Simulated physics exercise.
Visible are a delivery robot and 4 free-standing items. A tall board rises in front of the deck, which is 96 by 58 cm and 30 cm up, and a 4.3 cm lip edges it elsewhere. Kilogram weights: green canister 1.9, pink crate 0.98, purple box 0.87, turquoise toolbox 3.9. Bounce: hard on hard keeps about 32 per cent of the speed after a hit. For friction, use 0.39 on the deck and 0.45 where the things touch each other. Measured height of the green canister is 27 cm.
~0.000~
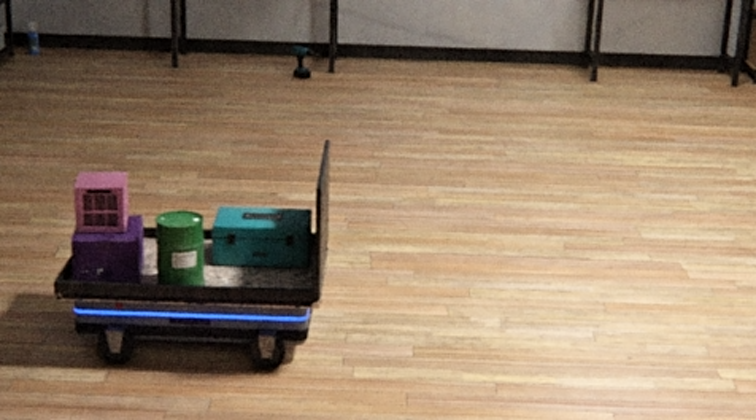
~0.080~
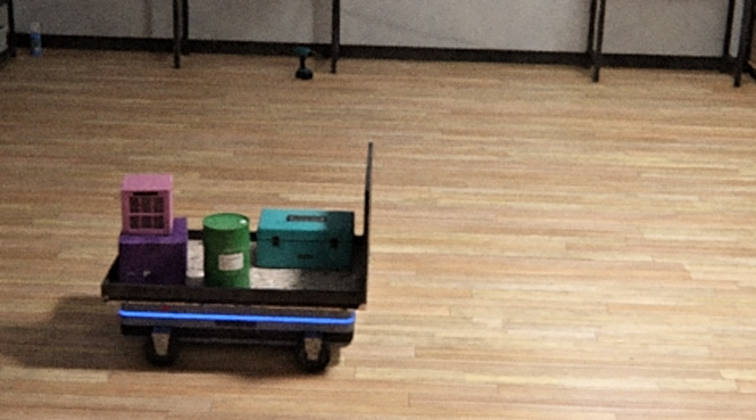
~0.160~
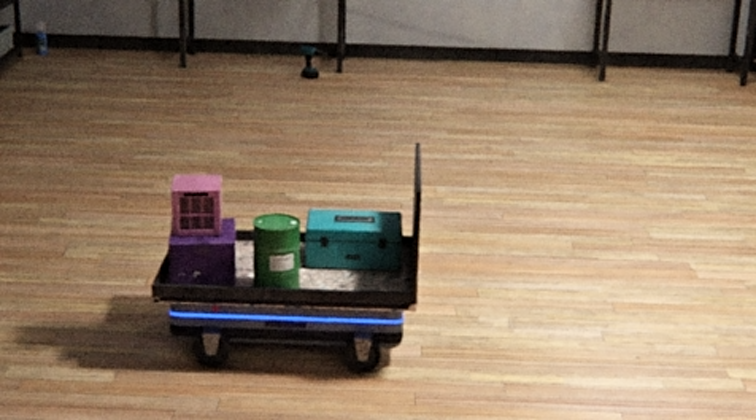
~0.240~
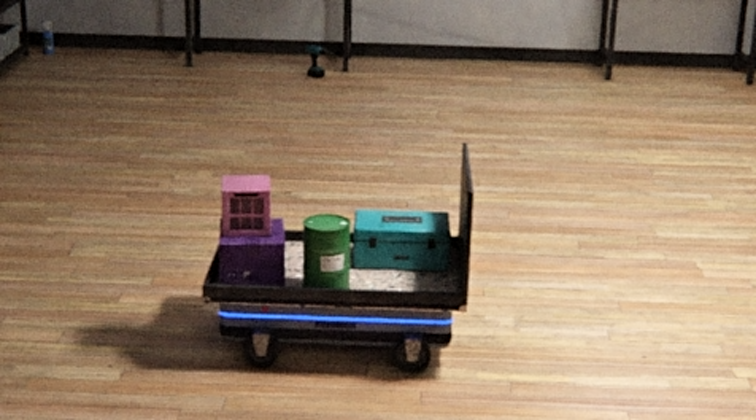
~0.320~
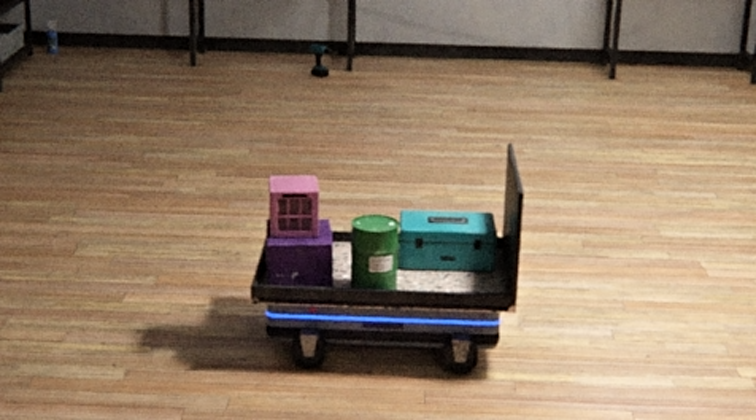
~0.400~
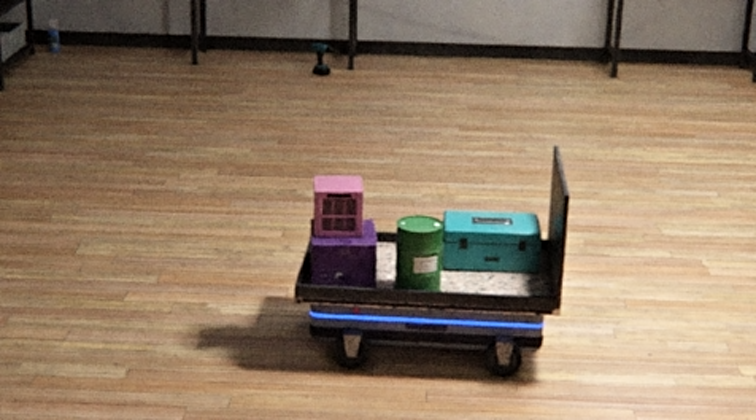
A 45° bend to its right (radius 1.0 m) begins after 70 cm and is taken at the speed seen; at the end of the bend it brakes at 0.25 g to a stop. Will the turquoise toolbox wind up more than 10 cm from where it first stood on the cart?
No.
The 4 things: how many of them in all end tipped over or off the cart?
0 of them.
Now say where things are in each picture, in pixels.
In the first frame, cart has run 0 cm; turquoise toolbox (263, 237); green canister (180, 252).
In the second frame, cart has run 17 cm; purple box (154, 252); green canister (226, 254).
In the third frame, cart has run 34 cm; pink crate (197, 205); purple box (203, 252).
In the fourth frame, cart has run 50 cm; green canister (326, 255); pink crate (246, 205).
In the fifth frame, cart has run 67 cm; purple box (299, 254); green canister (374, 256).
In the sixth frame, cart has run 84 cm; turquoise toolbox (491, 241); pink crate (338, 206).
By 0.60 s, cart has run 126 cm, turned 24°; turquoise toolbox 5 cm from its spot near (601, 268); green canister 7 cm from its spot.
By 0.90 s, cart has run 189 cm, turned 45°; turquoise toolbox 2 cm from its spot; green canister 13 cm from its spot; pink crate 2 cm from its spot.
When it is over (2.2 s), not toppled but over 10 cm from the start, green canister; the other 3 within 10 cm of the start.
